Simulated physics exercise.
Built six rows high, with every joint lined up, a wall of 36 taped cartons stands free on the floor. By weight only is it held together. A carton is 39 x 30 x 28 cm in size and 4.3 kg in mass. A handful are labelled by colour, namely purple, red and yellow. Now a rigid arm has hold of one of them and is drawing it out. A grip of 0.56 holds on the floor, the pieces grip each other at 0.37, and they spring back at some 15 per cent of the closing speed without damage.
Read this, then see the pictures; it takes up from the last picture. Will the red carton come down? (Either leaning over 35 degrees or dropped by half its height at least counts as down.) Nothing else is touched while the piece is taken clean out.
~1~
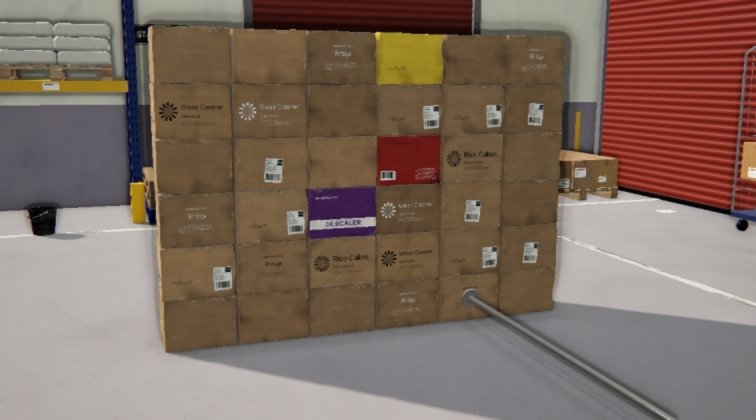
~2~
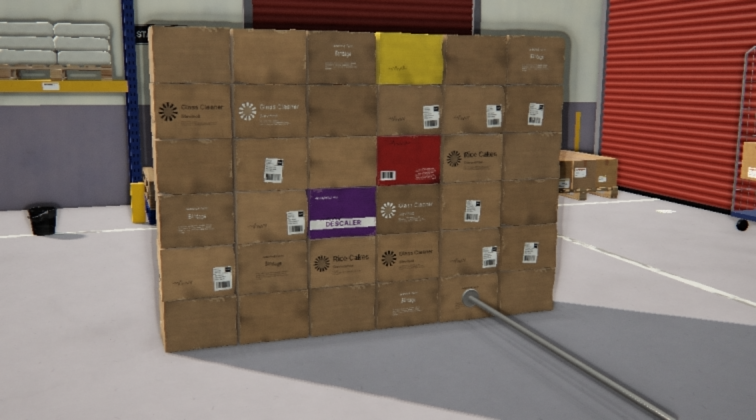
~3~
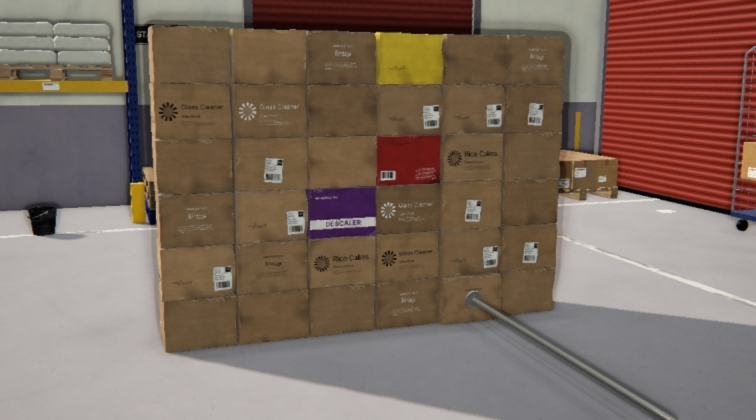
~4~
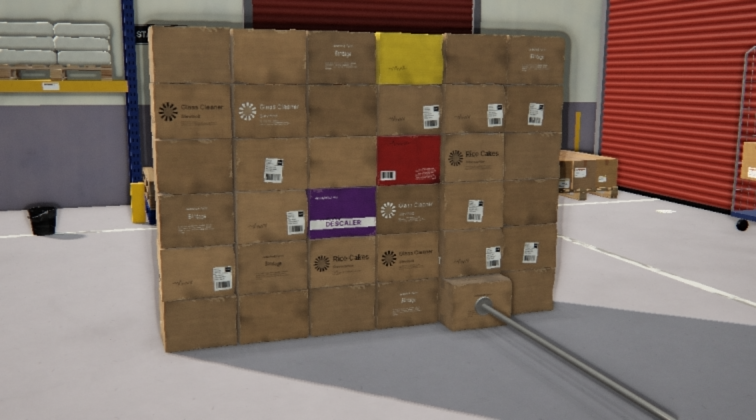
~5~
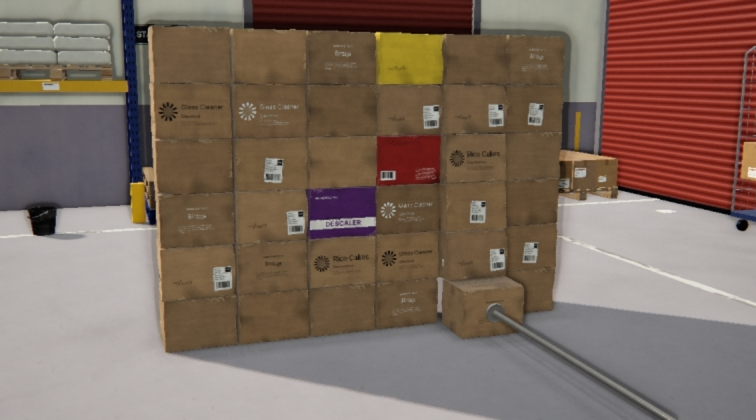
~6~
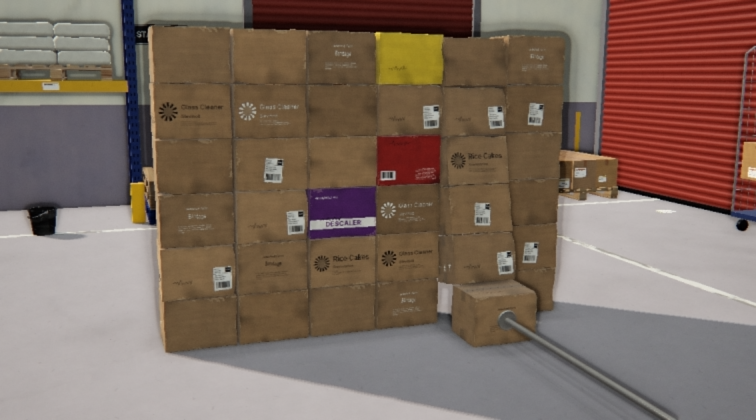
My call is that the carton doesn't go down.
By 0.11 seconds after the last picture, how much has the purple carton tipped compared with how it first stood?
Some 0 degrees.
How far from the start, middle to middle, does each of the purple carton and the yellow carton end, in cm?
The purple one ends 0 cm from its start and the yellow one 0 cm.
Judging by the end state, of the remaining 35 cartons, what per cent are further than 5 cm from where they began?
15 percent of them have shifted.
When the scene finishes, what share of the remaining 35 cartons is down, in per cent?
Roughly 15 per cent of them.
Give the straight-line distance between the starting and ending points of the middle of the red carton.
Close to 0 cm, start to finish.
Then, 0.11 s on from the sixth picture, none of the 35 other cartons down, 5 disturbed; red carton unmoved.
Then, 0.33 s on from the sixth picture, 5 of the 35 other cartons down; red carton unmoved.
Finally, 5 of the 35 other cartons down; red carton unmoved; purple carton unmoved; yellow carton unmoved. Seen by the last camera, middles, red carton near (400, 158), purple carton near (336, 208).
